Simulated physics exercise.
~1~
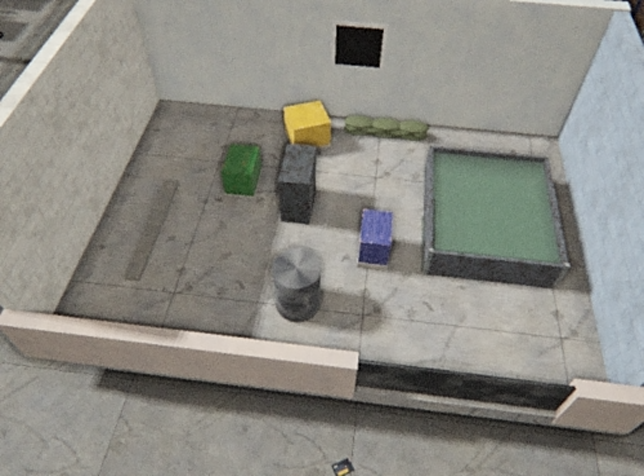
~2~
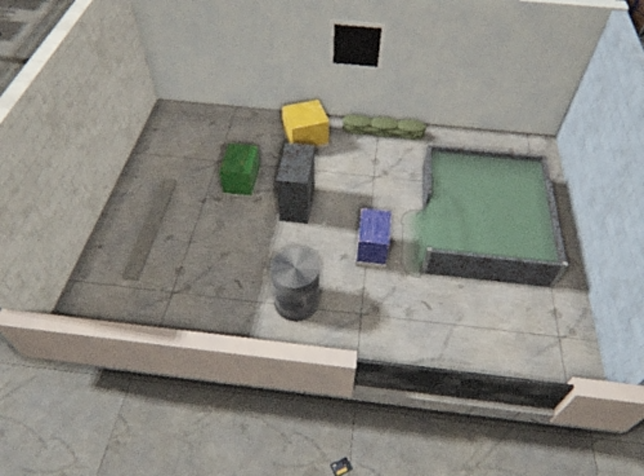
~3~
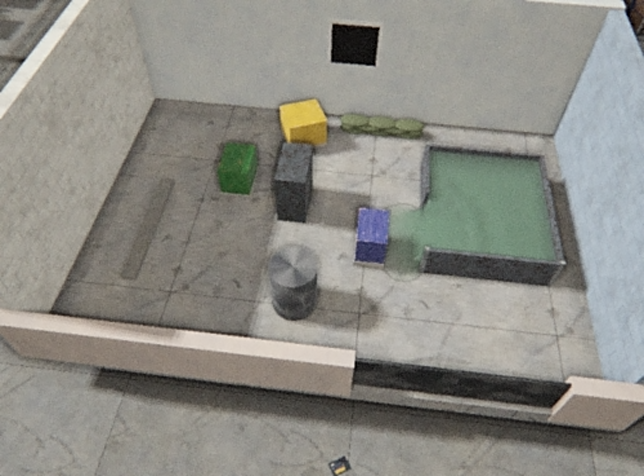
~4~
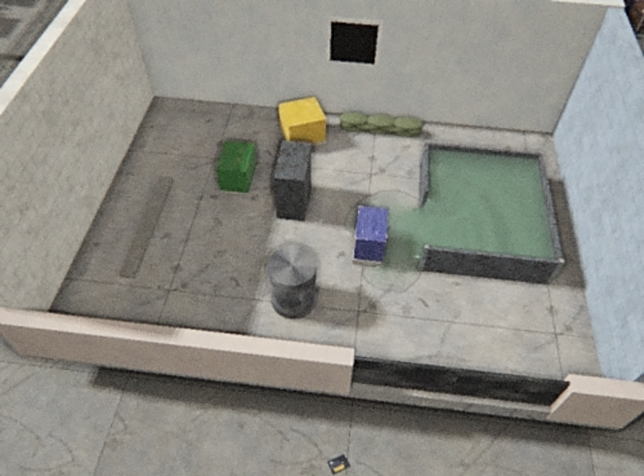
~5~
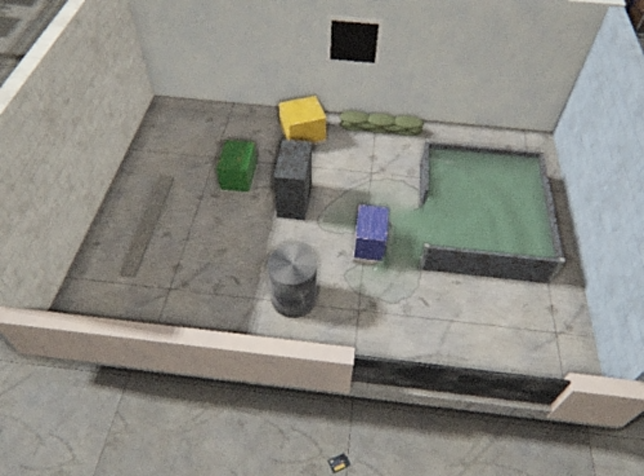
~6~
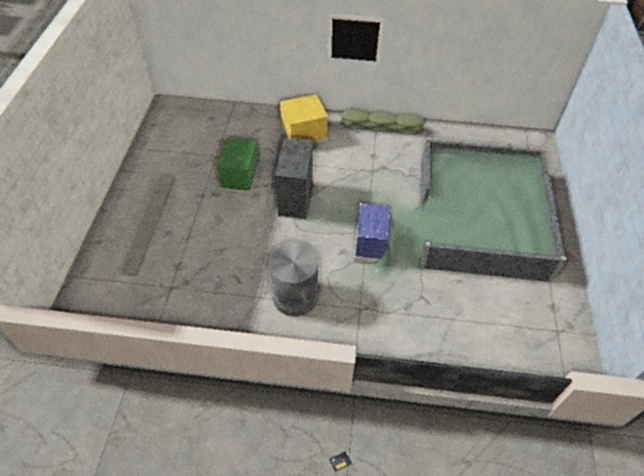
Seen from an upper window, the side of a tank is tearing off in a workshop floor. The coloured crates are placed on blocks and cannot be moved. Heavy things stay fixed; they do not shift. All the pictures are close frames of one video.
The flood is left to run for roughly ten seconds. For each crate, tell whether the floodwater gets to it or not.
Outcome: The green crate gets caught by the water; the yellow crate gets caught by the water; the blue crate gets caught by the water.
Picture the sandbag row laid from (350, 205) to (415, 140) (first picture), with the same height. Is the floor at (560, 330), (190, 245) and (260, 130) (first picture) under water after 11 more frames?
First spot spared, second spared, third spared.
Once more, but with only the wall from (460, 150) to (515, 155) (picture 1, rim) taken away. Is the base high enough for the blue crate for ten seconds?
The blue crate is not reached.
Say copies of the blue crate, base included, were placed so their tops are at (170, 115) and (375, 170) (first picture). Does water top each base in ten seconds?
Going in order, the first stays untouched and the second does get wet.
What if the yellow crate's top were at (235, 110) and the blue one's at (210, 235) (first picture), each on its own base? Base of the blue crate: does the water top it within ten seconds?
As for the blue crate, it is dampened.
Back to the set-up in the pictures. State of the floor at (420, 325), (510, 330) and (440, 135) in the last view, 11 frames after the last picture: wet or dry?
Status per point, in sequence: Waterlogged, then unwetted, then unwetted.
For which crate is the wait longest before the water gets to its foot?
Result - the one in green.
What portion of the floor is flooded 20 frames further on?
Roughly 55 percent.
A moment on, water covers 20 % of the floor; the green crate not reached, the yellow crate not reached, the blue crate water round its plinth.
Next, water covers 30 % of the floor; the green crate water round its plinth, the yellow crate water round its plinth, the blue crate water round its plinth.
Then, water covers 55 % of the floor; the green crate water round its plinth, the yellow crate water round its plinth, the blue crate water round its plinth.
Later, water covers 90 % of the floor; the green crate water round its plinth, the yellow crate water round its plinth, the blue crate water round its plinth.
In the end, water covers 95 % of the floor; the green crate was topped, the yellow crate was topped, the blue crate was topped.
